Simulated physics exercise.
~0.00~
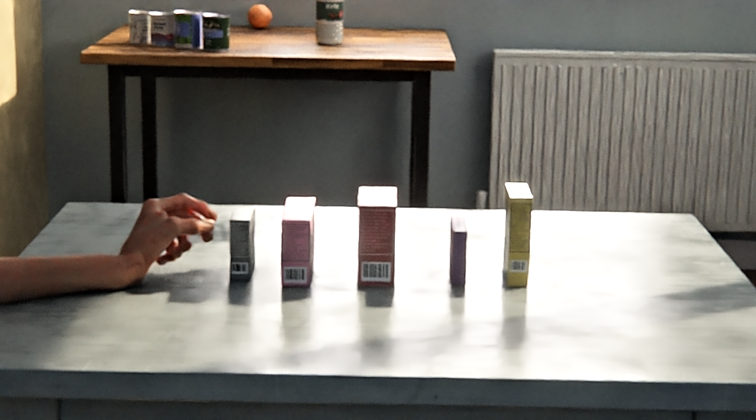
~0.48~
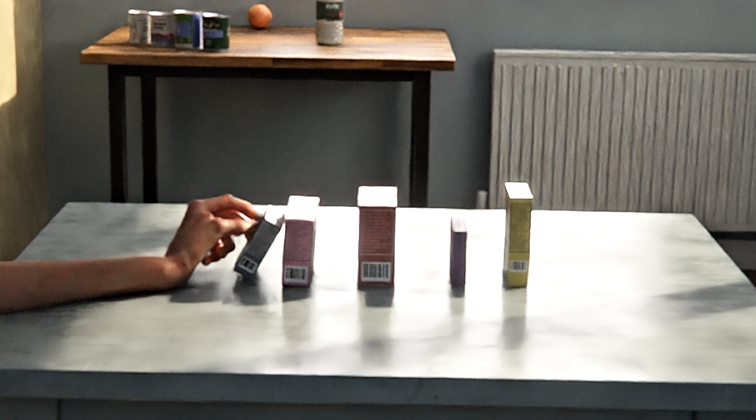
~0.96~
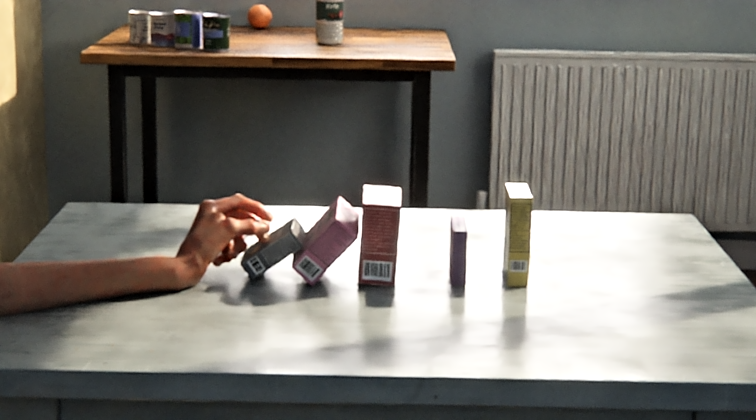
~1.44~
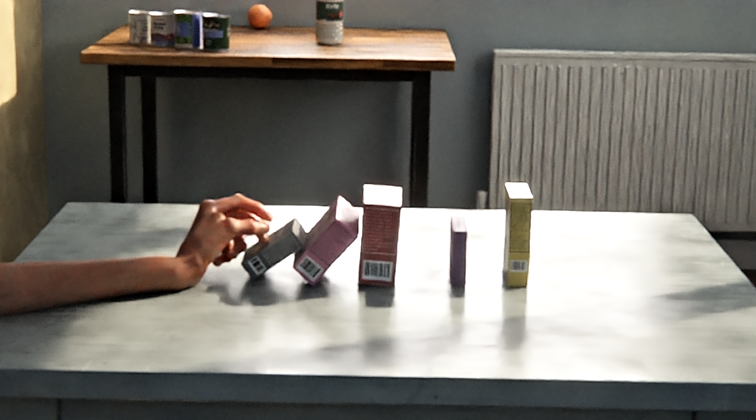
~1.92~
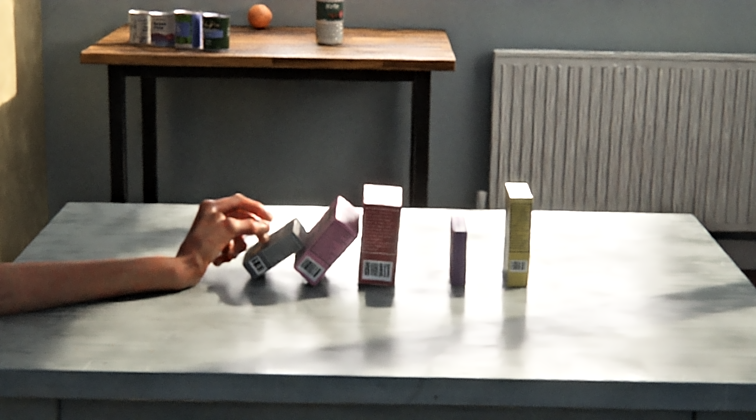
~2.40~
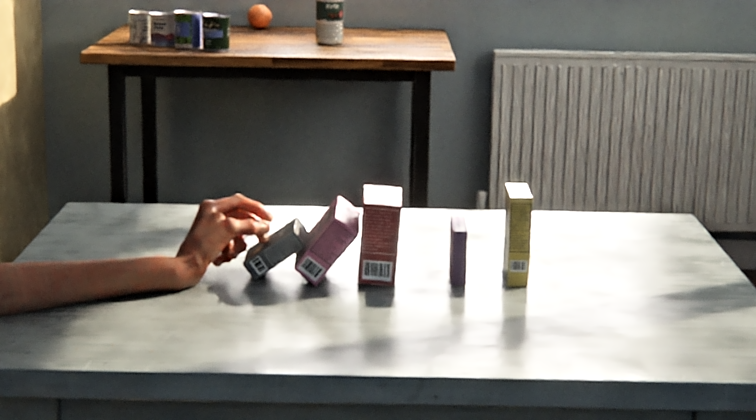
On a grey table in a sunlit room, a hand tipped a small grey packet into a pink one, which slumped against a taller red packet and left it slightly askew, while the purple block and yellow packet to the right stayed standing.
